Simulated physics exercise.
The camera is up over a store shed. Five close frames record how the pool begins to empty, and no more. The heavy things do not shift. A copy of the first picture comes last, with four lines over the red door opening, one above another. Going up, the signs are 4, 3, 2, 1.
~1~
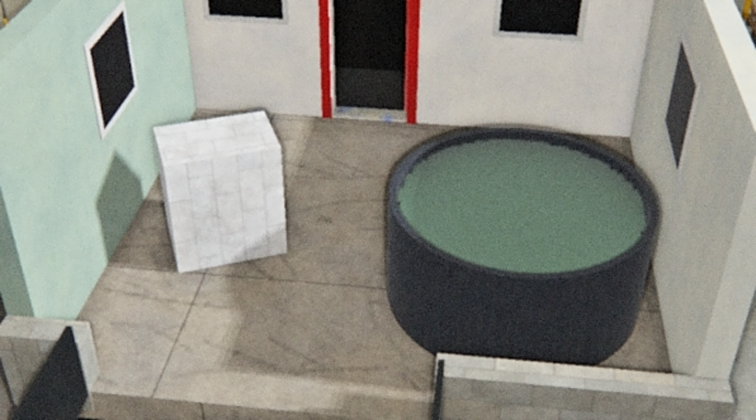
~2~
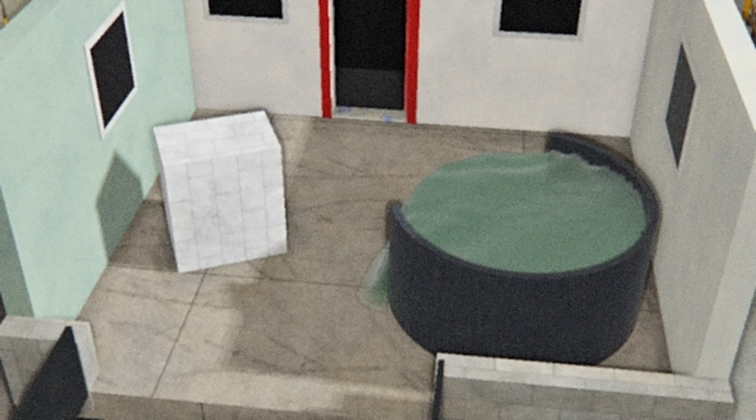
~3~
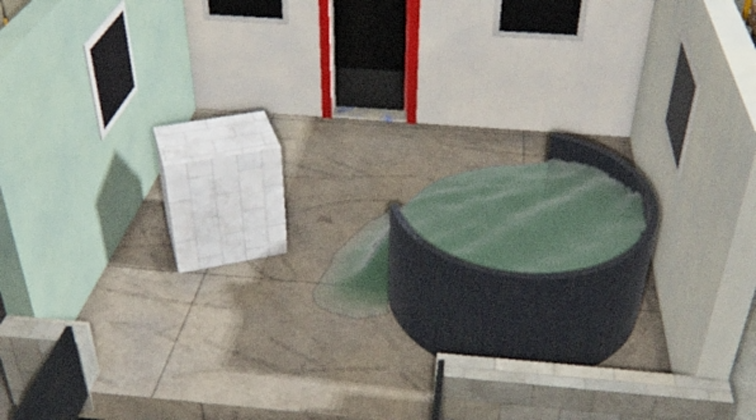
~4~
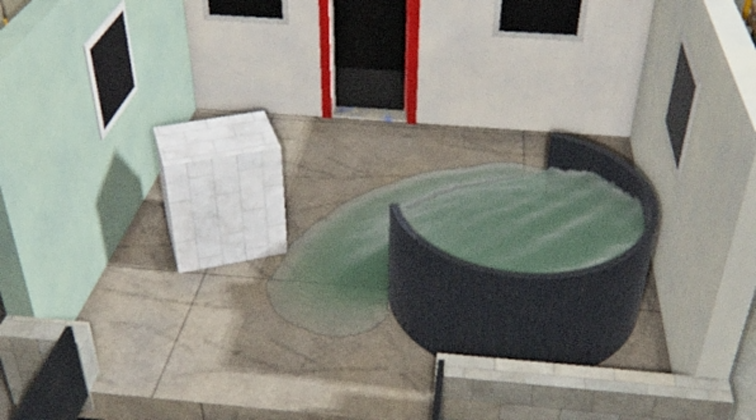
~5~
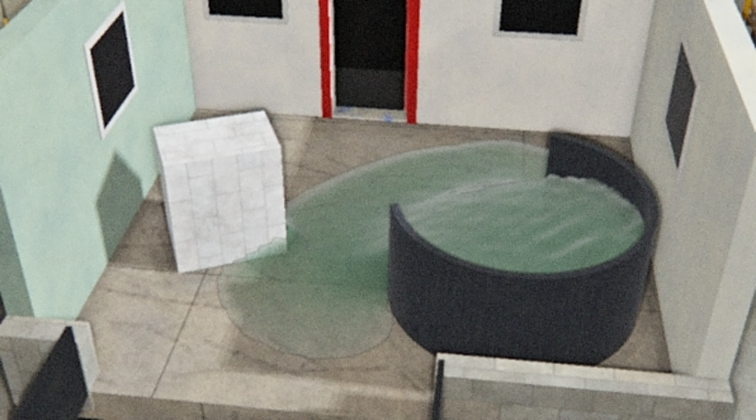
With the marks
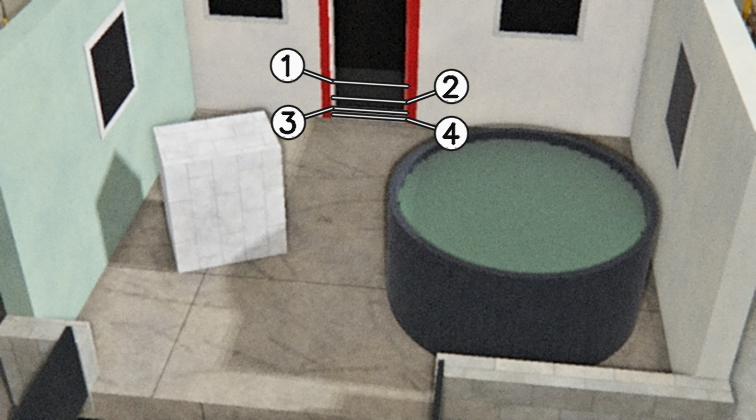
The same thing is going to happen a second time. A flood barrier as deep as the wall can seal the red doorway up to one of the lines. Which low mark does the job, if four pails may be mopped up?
Use mark 1.
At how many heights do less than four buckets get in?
One of the four.
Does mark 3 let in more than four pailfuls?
Yes.
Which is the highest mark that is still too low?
That is mark 2.
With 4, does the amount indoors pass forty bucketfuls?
Yes.
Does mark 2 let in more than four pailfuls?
Yes, that goes wrong.
In white, 1 at (369, 83); 2 at (369, 99); 3 at (369, 110); 4 at (369, 116); from the bottom up 4, 3, 2, 1.
Choosing 1, a splash gets over, under a bucket.
Choosing 2, about 9 bucketfuls get in.
Choosing 3, dozens of bucketfuls pour in.
Choosing 4, dozens of bucketfuls pour in.
